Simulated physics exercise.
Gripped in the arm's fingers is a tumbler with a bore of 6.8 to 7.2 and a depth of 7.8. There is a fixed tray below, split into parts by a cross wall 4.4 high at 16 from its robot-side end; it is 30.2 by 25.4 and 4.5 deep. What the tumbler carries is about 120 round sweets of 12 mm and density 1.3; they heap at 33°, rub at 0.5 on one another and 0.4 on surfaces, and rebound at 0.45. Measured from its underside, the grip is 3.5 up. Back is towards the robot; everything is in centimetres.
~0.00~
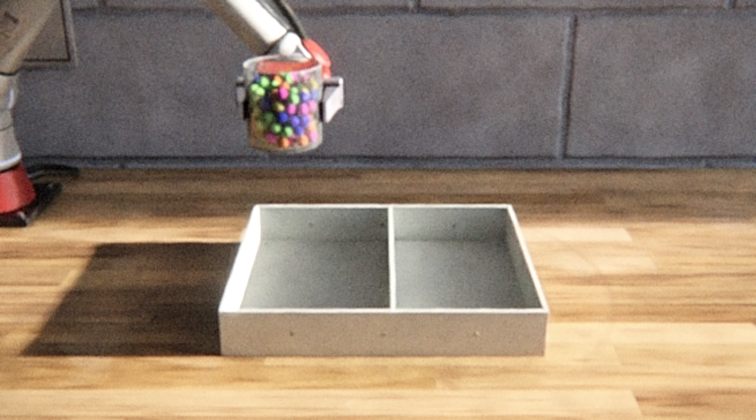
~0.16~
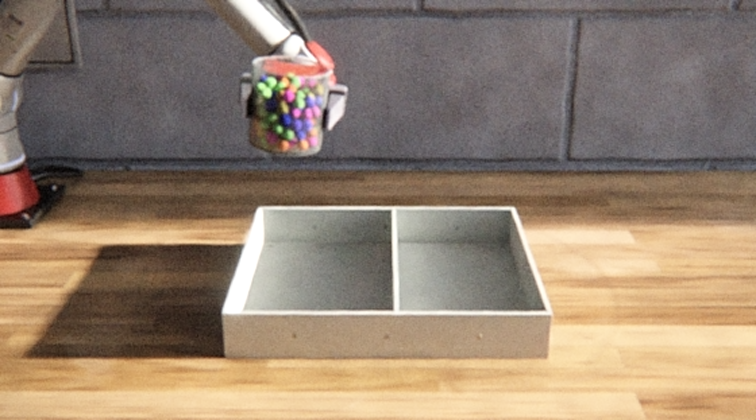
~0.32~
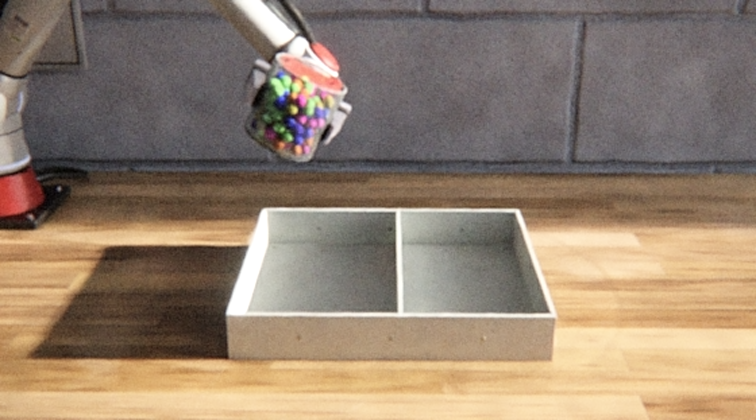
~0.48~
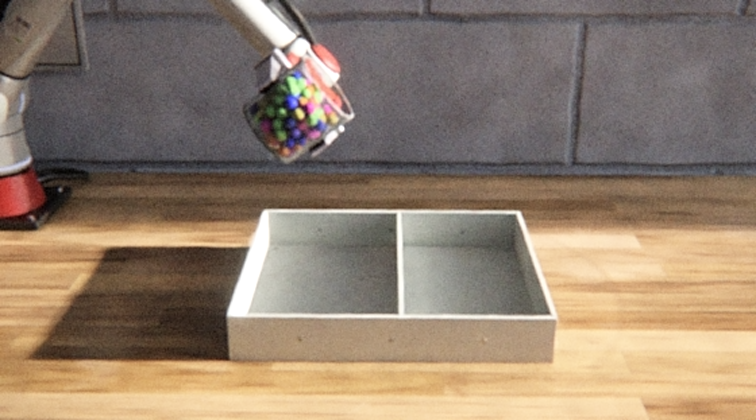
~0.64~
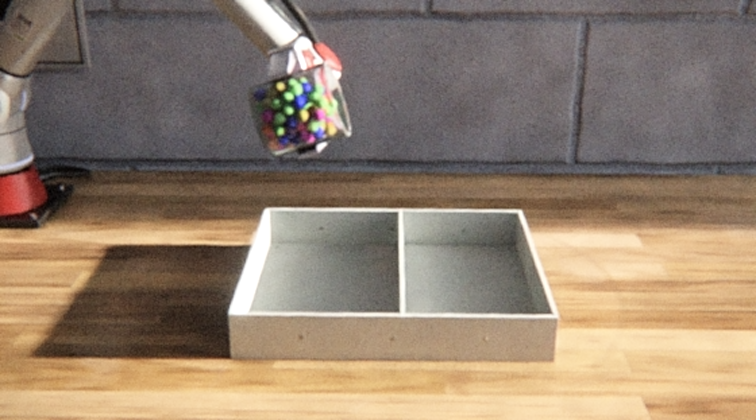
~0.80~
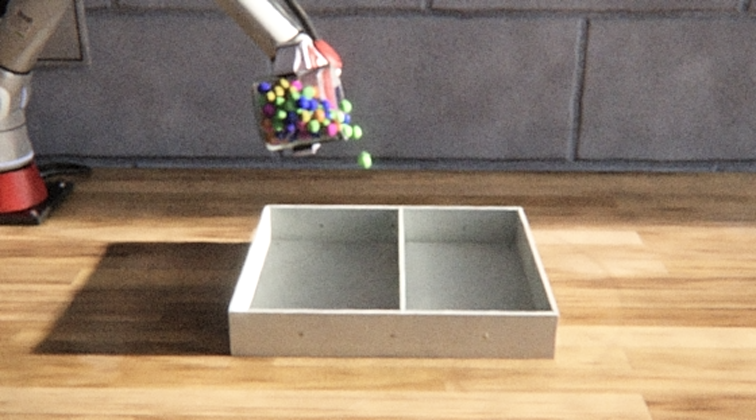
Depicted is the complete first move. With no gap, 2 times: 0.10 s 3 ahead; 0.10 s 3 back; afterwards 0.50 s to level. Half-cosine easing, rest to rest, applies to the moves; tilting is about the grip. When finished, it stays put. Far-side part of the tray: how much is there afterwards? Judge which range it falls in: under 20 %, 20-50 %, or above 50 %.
It falls in the 20-50 % range.
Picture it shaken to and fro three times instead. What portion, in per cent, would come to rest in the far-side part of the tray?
I'd expect close to 35 per cent then.
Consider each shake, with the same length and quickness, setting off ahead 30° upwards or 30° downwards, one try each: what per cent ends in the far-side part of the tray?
Estimates, in order: 45 % then 20 %.
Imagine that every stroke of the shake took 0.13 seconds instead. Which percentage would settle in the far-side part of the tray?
That would give around 20 per cent.
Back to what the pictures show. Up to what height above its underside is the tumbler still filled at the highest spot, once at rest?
I'd put it at close to 5.0 centimetres.
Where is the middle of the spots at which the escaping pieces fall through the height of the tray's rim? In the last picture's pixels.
Around (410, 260).
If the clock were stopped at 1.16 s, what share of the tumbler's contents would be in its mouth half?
Around 75 per cent of it.
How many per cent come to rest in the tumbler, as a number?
About 40 %.
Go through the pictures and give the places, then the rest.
The first picture shows the tumbler middle at (284, 105), level; upper third of the load around (283, 94), from x 255 to 315, top at y 75; 121 in the tumbler.
The second picture shows the tumbler middle at (288, 107), tilted 8° forward; upper third of the load around (288, 95), from x 260 to 320, top at y 80.
The third picture shows the tumbler middle at (294, 109), tilted 27° forward; upper third of the load around (291, 97), from x 255 to 330, top at y 80.
The fourth picture shows the tumbler middle at (296, 112), tilted 52° forward; upper third of the load around (291, 98), from x 255 to 330, top at y 80.
The fifth picture shows the tumbler middle at (299, 111), tilted 71° forward; upper third of the load around (289, 98), from x 260 to 330, top at y 85.
The sixth picture shows the tumbler middle at (299, 109), tilted 79° forward; upper third of the load around (287, 100), from x 265 to 365, top at y 85; 120 in the tumbler, 1 in flight or on a rim.
After 1.16 s, tilted 79° forward, highest piece 21 above the table; 69 in the tumbler, 22 in the far-side part, 20 in the robot-side part, 10 in flight or on a rim.
After 1.52 s, tilted 23° forward, highest piece 23 above the table; 48 in the tumbler, 39 in the far-side part, 34 in the robot-side part.
After 1.90 s, level, highest piece 22 above the table; 48 in the tumbler, 39 in the far-side part, 34 in the robot-side part.
After 2.95 s, level, highest piece 22 above the table; 48 in the tumbler, 39 in the far-side part, 34 in the robot-side part.
In the end, 48 in the tumbler, 39 in the far-side part, 34 in the robot-side part. That is 32 % in the far-side part of the tray.
